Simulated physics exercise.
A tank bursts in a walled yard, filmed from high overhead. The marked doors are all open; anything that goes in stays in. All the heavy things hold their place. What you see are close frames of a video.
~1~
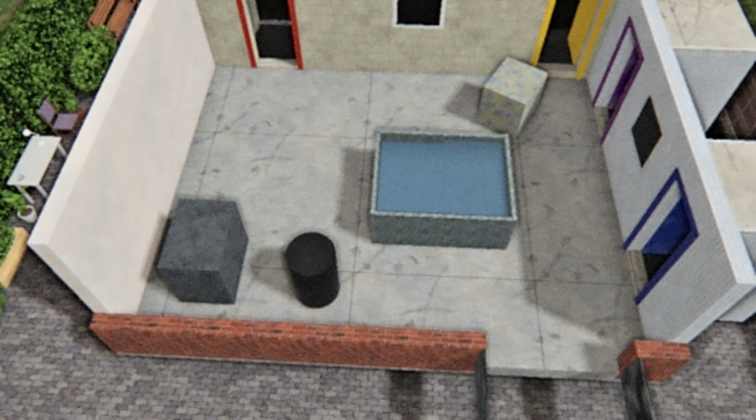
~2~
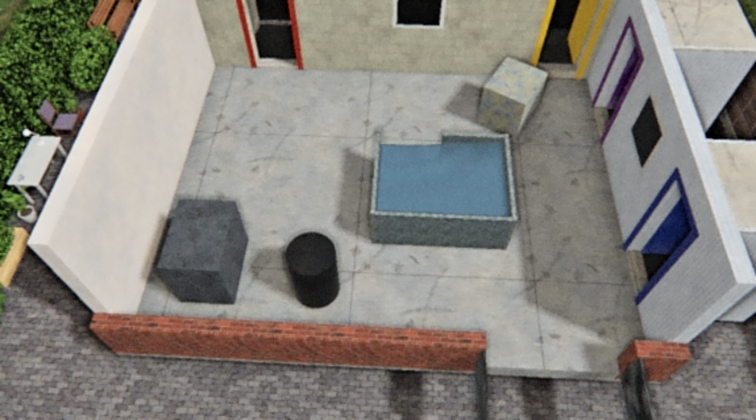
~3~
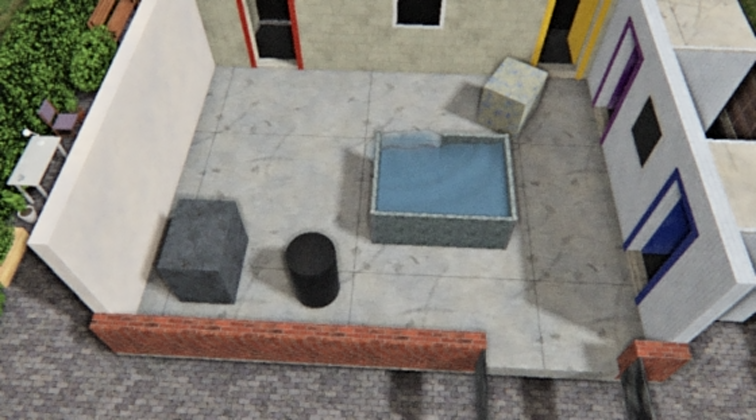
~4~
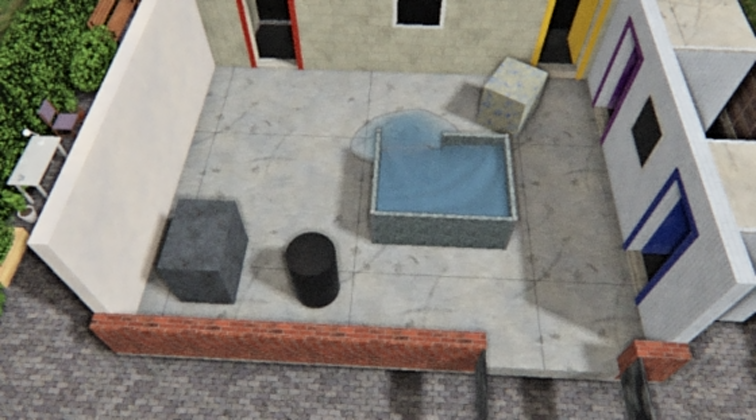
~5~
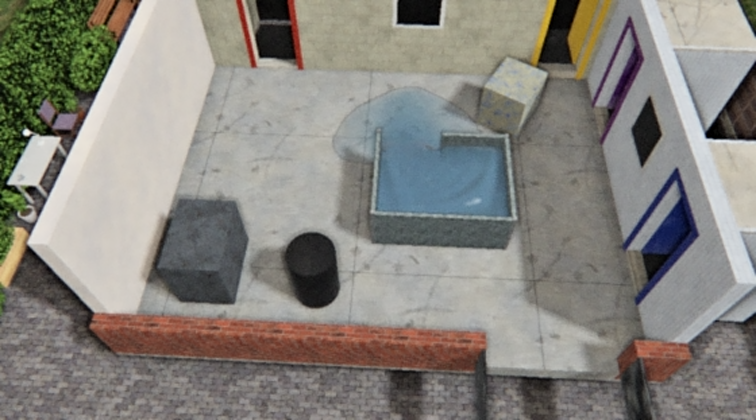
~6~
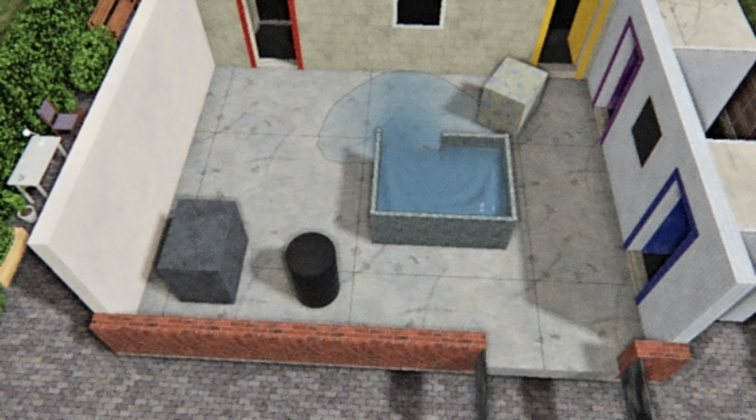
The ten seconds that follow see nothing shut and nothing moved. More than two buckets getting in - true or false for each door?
Red door: True; purple door: True; blue door: False; yellow door: False.
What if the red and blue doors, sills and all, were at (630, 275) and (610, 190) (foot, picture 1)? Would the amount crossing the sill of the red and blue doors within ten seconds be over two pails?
Red is not flooded, blue is not flooded.
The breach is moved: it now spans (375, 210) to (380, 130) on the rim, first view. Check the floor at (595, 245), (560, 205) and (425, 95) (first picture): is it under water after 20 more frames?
Point by point: Untouched, untouched and untouched.
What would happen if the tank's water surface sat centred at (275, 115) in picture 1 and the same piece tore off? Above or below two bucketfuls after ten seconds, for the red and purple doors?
Short version: Red ends up above, purple ends up below.
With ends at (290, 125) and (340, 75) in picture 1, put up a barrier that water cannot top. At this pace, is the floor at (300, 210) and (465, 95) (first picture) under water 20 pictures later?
Soaked, soaked.
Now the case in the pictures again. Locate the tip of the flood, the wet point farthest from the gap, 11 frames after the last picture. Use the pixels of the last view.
The front should reach about (215, 68).
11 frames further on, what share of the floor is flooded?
My estimate is close to 30 per cent.
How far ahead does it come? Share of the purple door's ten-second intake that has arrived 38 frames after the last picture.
Result: 85 % of the ten-second total.
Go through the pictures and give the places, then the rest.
The first frame shows the water tank at (443, 176) is whole and still.
In the second frame, water pours out on the water tank's far side and has run to a hidden place.
In the third frame, the front is at a hidden place, out from the gap on the water tank's far side.
In the fourth frame, the front is at (427, 114), out from the gap on the water tank's far side.
In the fifth frame, the front is at (402, 90), out from the gap on the water tank's far side.
In the sixth frame, the front is at (391, 72), out from the gap on the water tank's far side.
A moment on, water covers 20 % of the floor; the red door not reached, the purple door not reached, the blue door not reached, the yellow door not reached.
Next, water covers 30 % of the floor; the red door under two buckets in, the purple door not reached, the blue door not reached, the yellow door wet at the sill, nothing in.
Then, water covers 40 % of the floor; the red door over two buckets in, the purple door over two buckets in, the blue door not reached, the yellow door wet at the sill, nothing in.
Later, water covers 80 % of the floor; the red door over two buckets in, the purple door over two buckets in, the blue door wet at the sill, nothing in, the yellow door under two buckets in.
In the end, water covers 100 % of the floor; the red door far over two buckets in, the purple door over two buckets in, the blue door wet at the sill, nothing in, the yellow door under two buckets in.
